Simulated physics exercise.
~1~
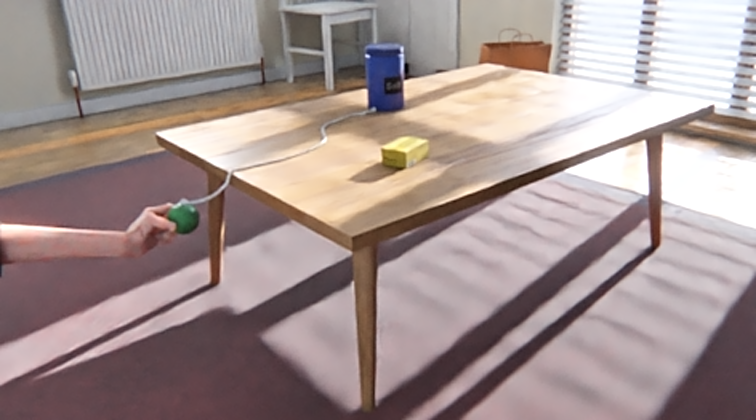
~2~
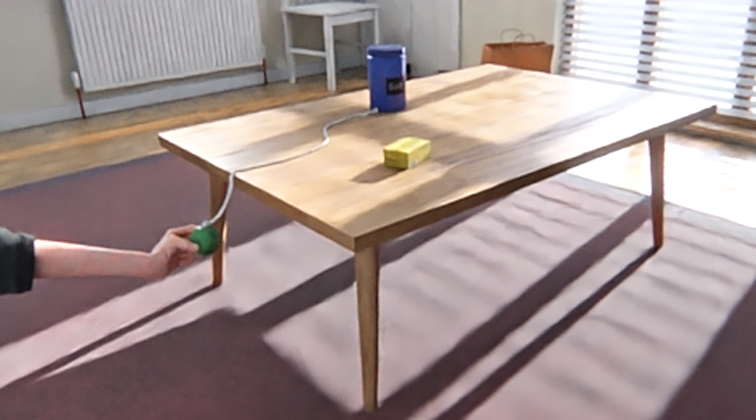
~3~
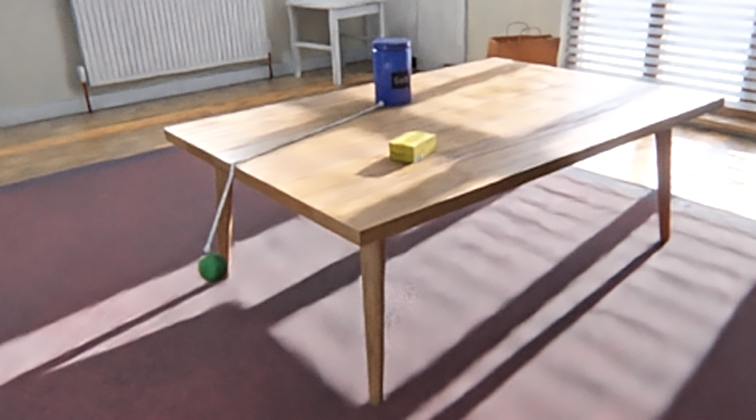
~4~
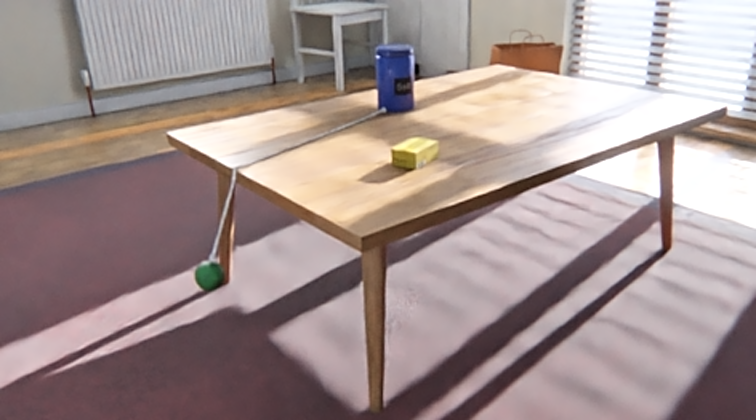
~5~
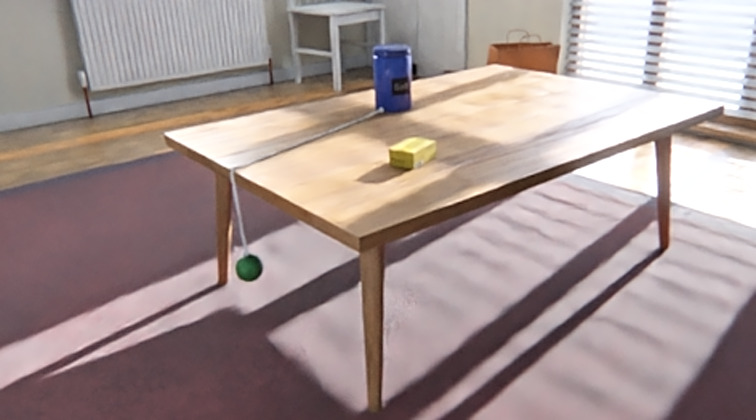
A hand releasing a green ball beside a wooden table, the ball swinging on its taut string while canister and box stay put.
